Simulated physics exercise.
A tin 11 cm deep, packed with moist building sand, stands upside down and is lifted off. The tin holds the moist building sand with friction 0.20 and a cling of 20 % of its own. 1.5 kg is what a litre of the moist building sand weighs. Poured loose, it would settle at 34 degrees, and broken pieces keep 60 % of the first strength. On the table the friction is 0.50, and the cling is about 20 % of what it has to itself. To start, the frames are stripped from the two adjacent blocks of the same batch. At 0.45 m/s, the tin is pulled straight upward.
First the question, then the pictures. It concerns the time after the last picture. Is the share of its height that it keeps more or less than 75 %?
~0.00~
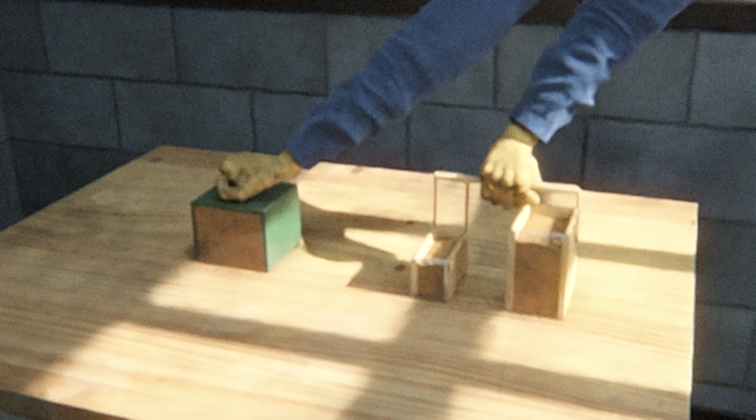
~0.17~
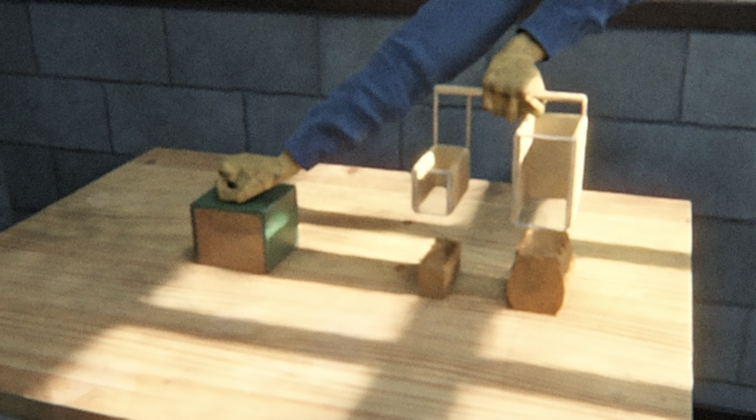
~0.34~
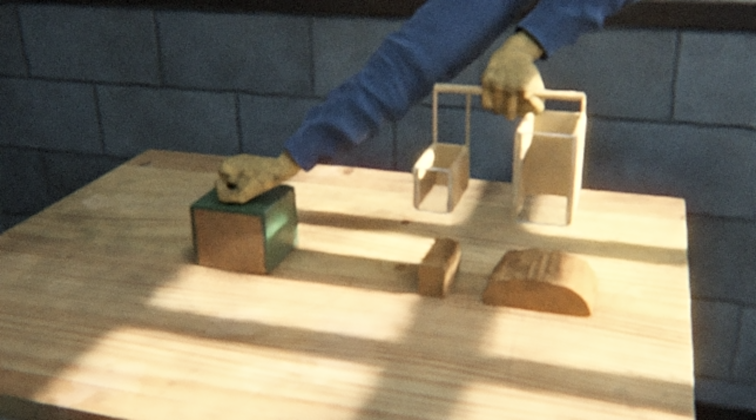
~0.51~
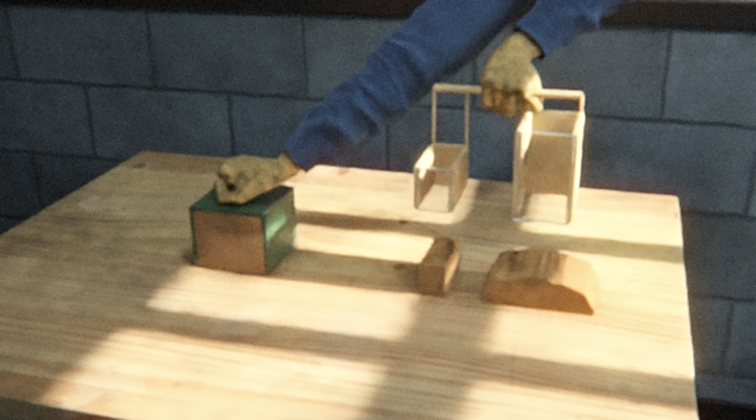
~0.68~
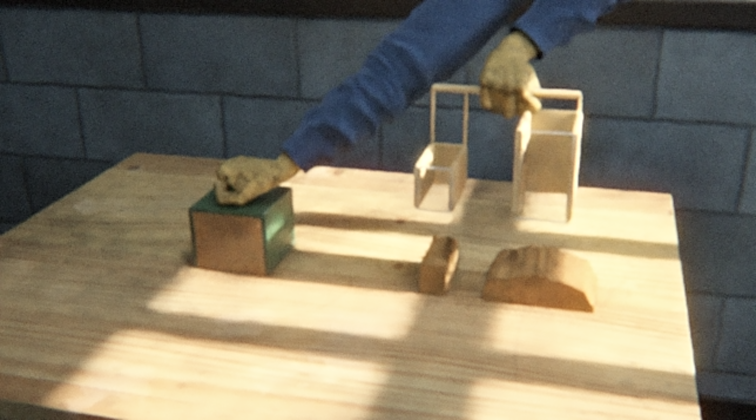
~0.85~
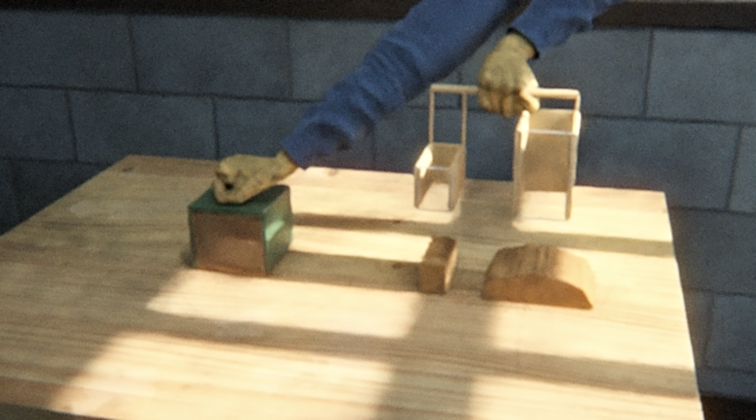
Lower than 75 %.
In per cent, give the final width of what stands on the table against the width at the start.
Roughly 230 per cent.
After 1.04 s, the tin is up by 8.5 cm.
After 1.26 s, the tin is up by 18 cm; what stands on the table is 70 % of the tin's depth.
After 1.48 s, the tin is up by 23 cm; what stands on the table is 69 % of the tin's depth.
After 1.71 s, the tin is up by 23 cm; what stands on the table is 69 % of the tin's depth.
After 1.81 s, at the end, the tin is up by 23 cm; what stands on the table is 69 % of the tin's depth.
